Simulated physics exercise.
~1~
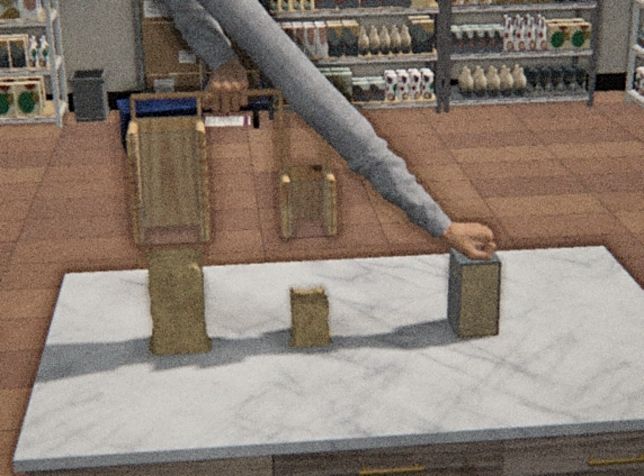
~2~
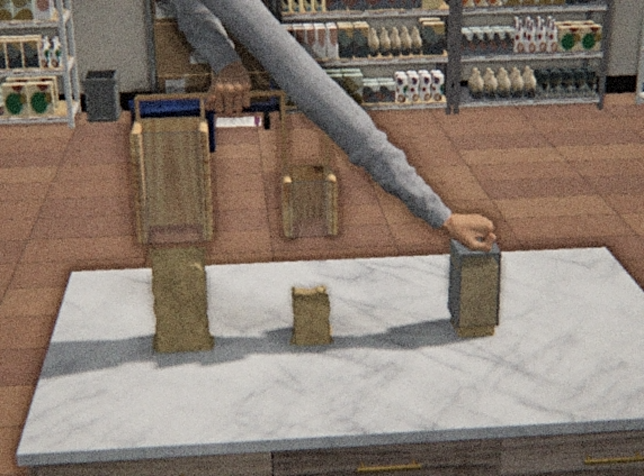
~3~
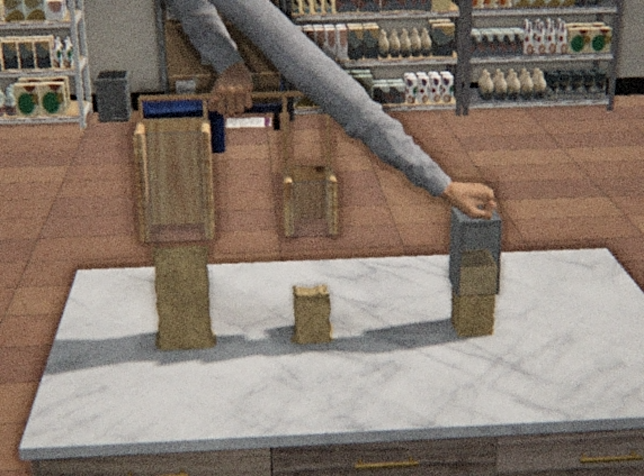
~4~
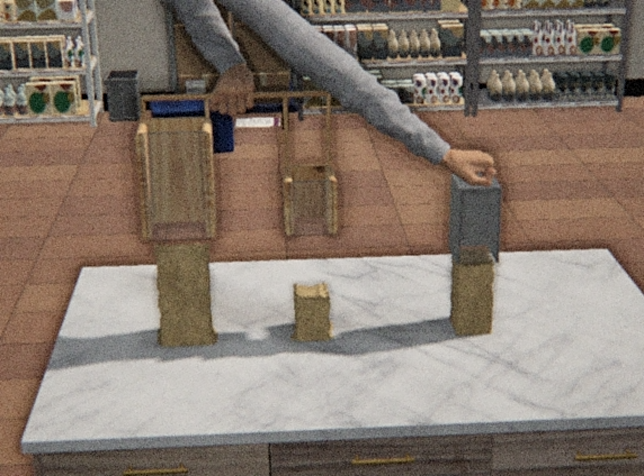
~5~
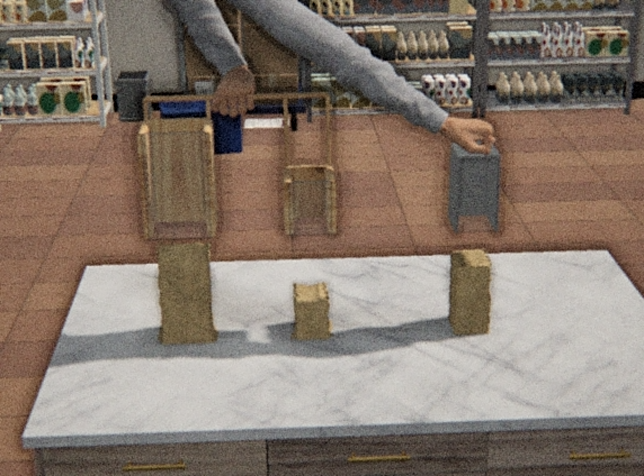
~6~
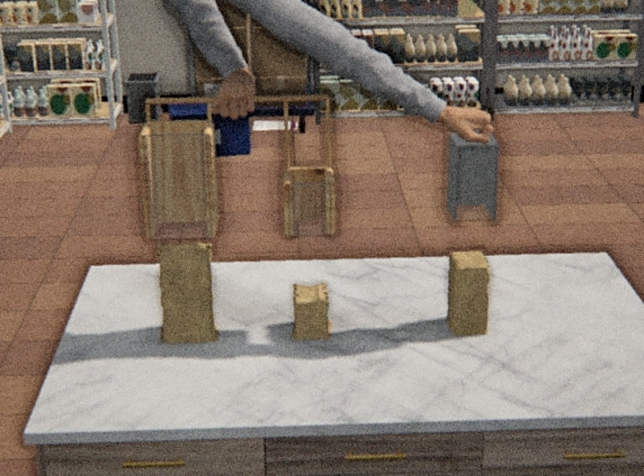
In a shop, a hand lifting a grey tin off a marble-topped counter, leaving a sand block standing beside two others.
